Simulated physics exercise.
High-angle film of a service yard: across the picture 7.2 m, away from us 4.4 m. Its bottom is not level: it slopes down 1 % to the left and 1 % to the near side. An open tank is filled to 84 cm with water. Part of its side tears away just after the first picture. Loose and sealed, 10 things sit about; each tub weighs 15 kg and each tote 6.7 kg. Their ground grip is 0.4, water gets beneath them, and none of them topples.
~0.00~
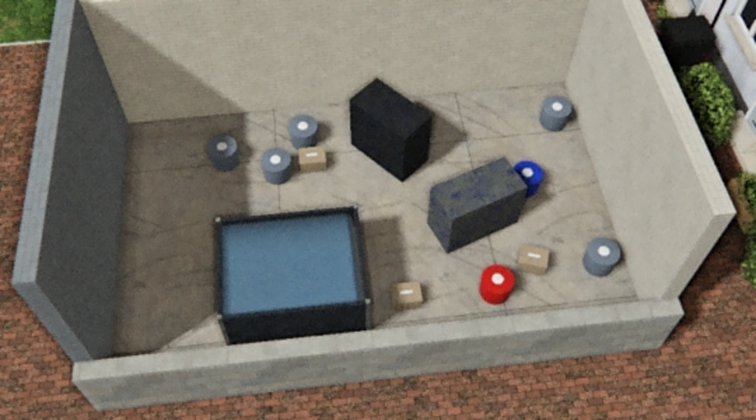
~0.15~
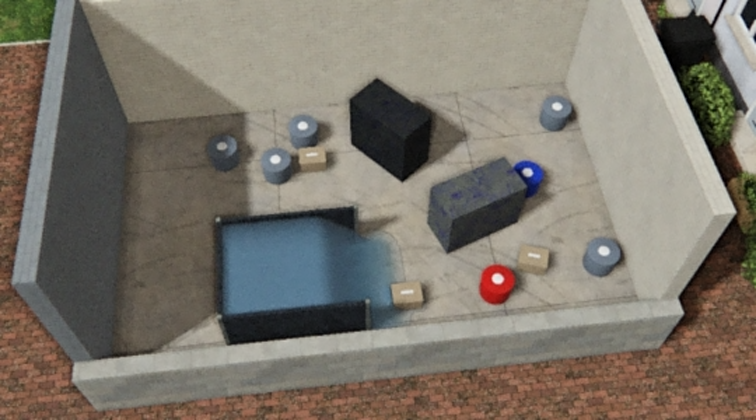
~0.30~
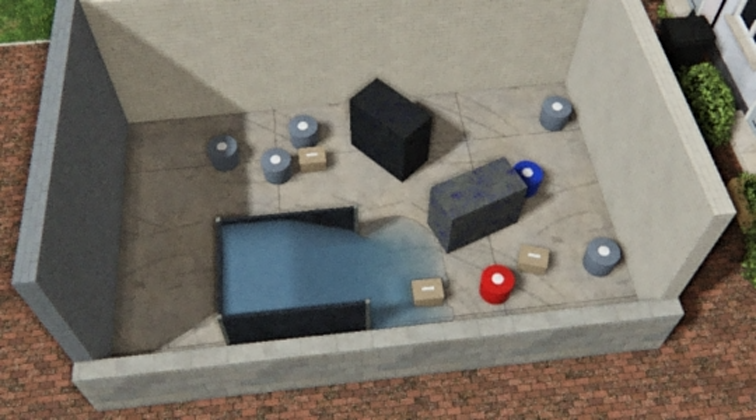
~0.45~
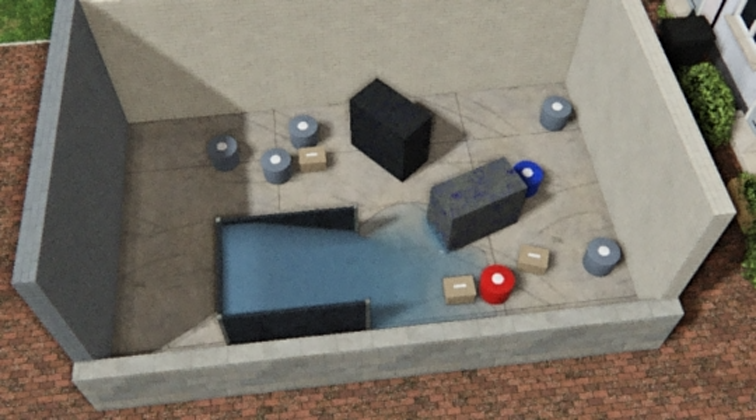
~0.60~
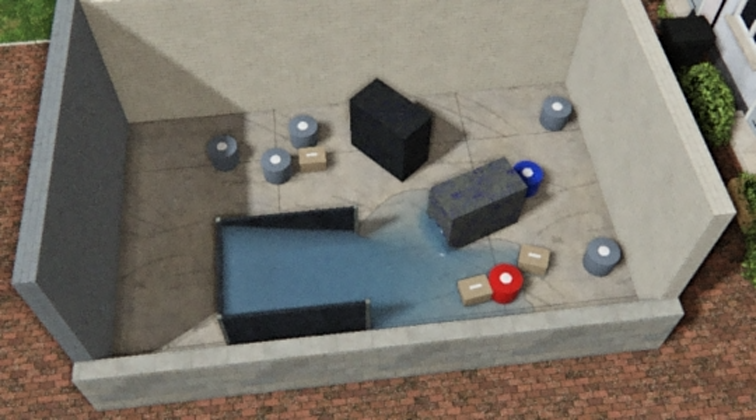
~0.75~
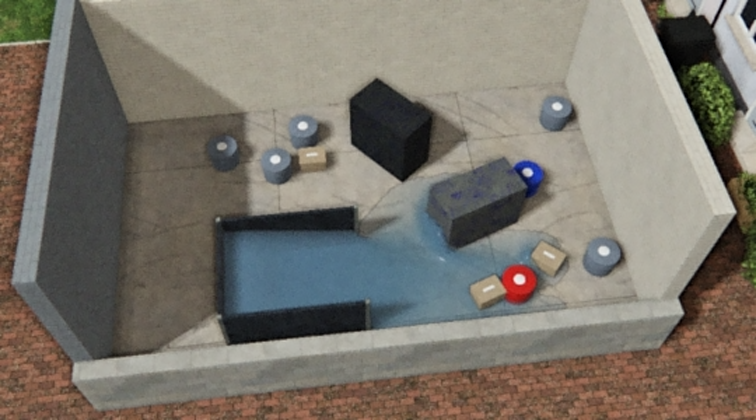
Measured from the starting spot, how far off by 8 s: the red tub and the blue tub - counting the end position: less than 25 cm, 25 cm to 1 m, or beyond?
Result: The red tub ought to be borne away. The blue tub ought to be borne away.
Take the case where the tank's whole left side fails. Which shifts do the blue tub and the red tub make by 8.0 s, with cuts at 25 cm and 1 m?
Blue tub: Essentially stationary; red tub: Essentially stationary.
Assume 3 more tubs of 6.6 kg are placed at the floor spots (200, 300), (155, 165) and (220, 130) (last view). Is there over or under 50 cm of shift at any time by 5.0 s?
Going one by one: Not far enough, not far enough, not far enough.
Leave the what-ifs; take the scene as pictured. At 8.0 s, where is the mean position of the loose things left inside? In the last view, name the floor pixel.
They're centred close to (297, 174).
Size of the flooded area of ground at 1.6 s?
Somewhere around 14 m2, roughly.
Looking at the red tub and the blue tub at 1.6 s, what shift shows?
Roughly 150 and 0 cm.
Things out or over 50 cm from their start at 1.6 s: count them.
The number comes to 3.
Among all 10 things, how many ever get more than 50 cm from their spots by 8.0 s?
I make it 10.
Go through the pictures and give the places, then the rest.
In the first frame, the red tub at (498, 279), on the bottom; the blue tub at (528, 173), on the bottom; 2.6 m2 under water; 0 of 10 have shifted.
In the second frame, the red tub at (498, 279) rests on the ground; the blue tub at (528, 173) rests on the ground; 3.5 m2 under water; 0 of 10 have shifted.
In the third frame, the red tub at (498, 279), on the bottom; the blue tub at (528, 173), on the bottom; 4.8 m2 under water; 1 of 10 have shifted.
In the fourth frame, the red tub at (498, 279) rests on the ground; the blue tub at (528, 173), on the bottom; water covers 5.9 m2; 1 of 10 have shifted.
In the fifth frame, the red tub at (506, 278) rests on the ground, 11 cm from its start; the blue tub at (528, 173) rests on the ground; 6.8 m2 under water; 2 of 10 have shifted.
In the sixth frame, the red tub at (520, 279), on the bottom, 29 cm from its start; the blue tub at (528, 173), on the bottom; water covers 7.9 m2; 3 of 10 have shifted.
After 1.6 s the red tub is near (633, 275), 1.7 m from its start, afloat; the blue tub is near (528, 173), 0.0 m from its start, aground; 4 afloat.
After 3.6 s the red tub is near (550, 127), 2.8 m from its start, afloat; the blue tub is near (471, 169), 0.8 m from its start, aground; 6 afloat.
After 5.6 s the red tub is near (469, 87), 3.4 m from its start, afloat; the blue tub is near (460, 181), 1.0 m from its start, afloat; 6 afloat.
After 8.0 s the red tub is near (414, 98), 3.4 m from its start, afloat; the blue tub is near (366, 216), 2.5 m from its start, aground; 4 afloat.
